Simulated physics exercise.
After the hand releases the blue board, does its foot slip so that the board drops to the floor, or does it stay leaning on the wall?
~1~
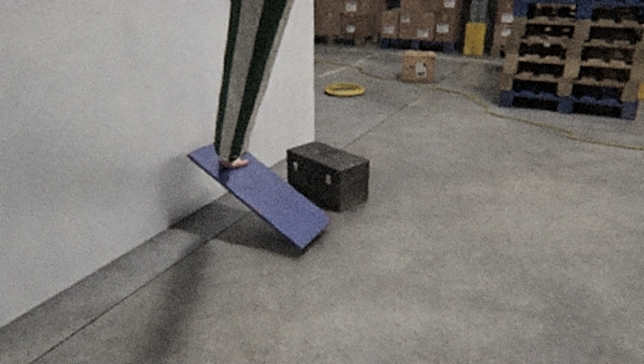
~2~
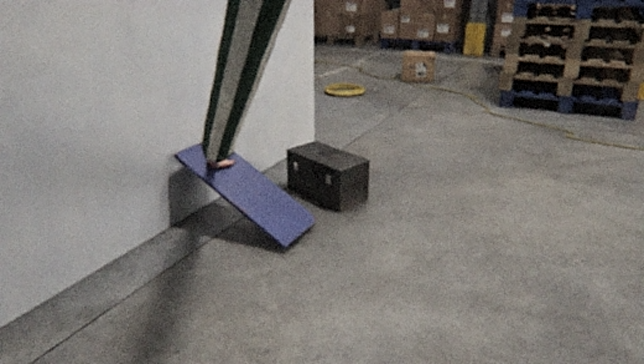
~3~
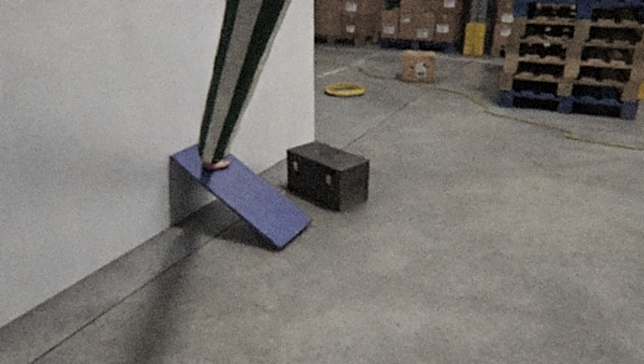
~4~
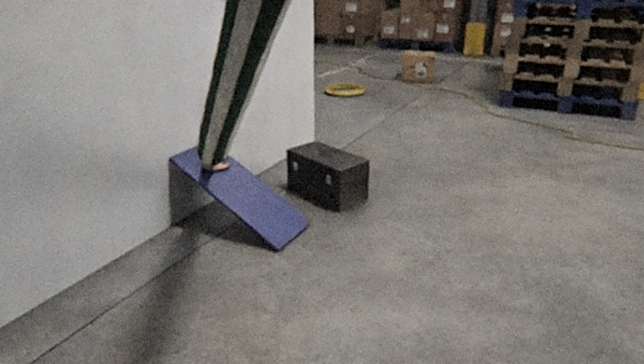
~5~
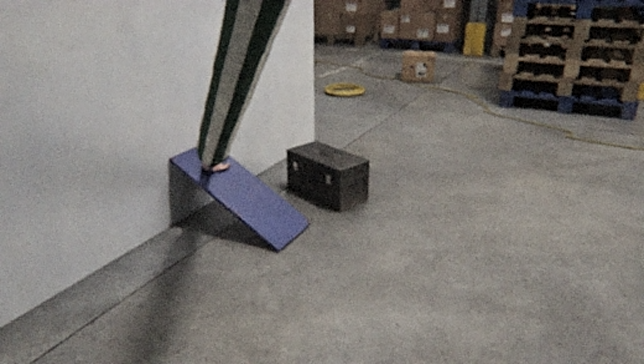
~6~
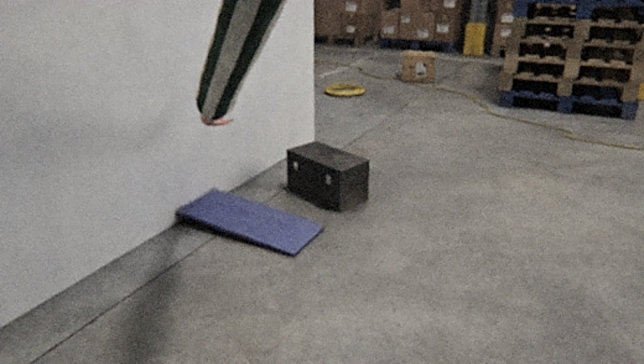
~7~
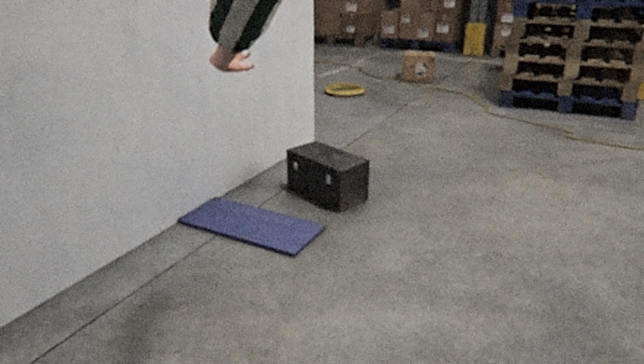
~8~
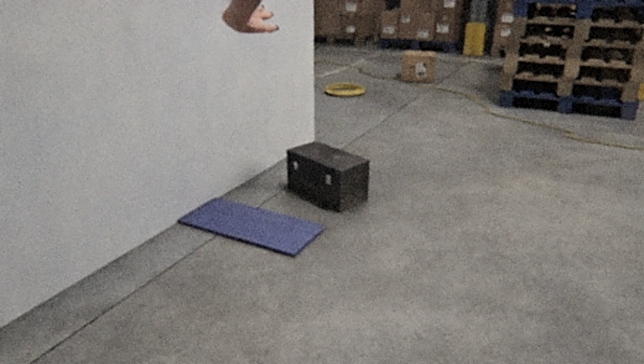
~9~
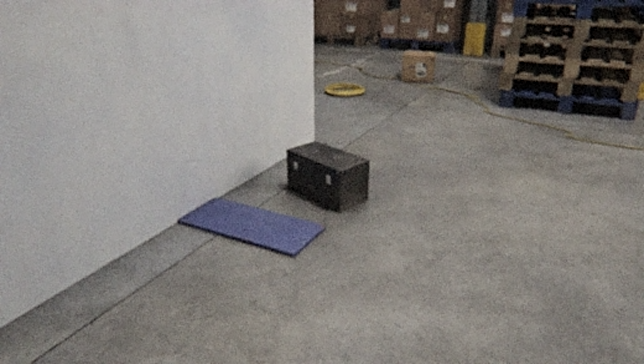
The board slides down once the hand lets go, and it ends up flat on the floor next to the wall.
On a concrete warehouse floor beside a white wall, a hand in a green and white striped sleeve leans a blue board against the wall near a black toolbox, then lets go and withdraws upward as the board slides down and ends lying flat.
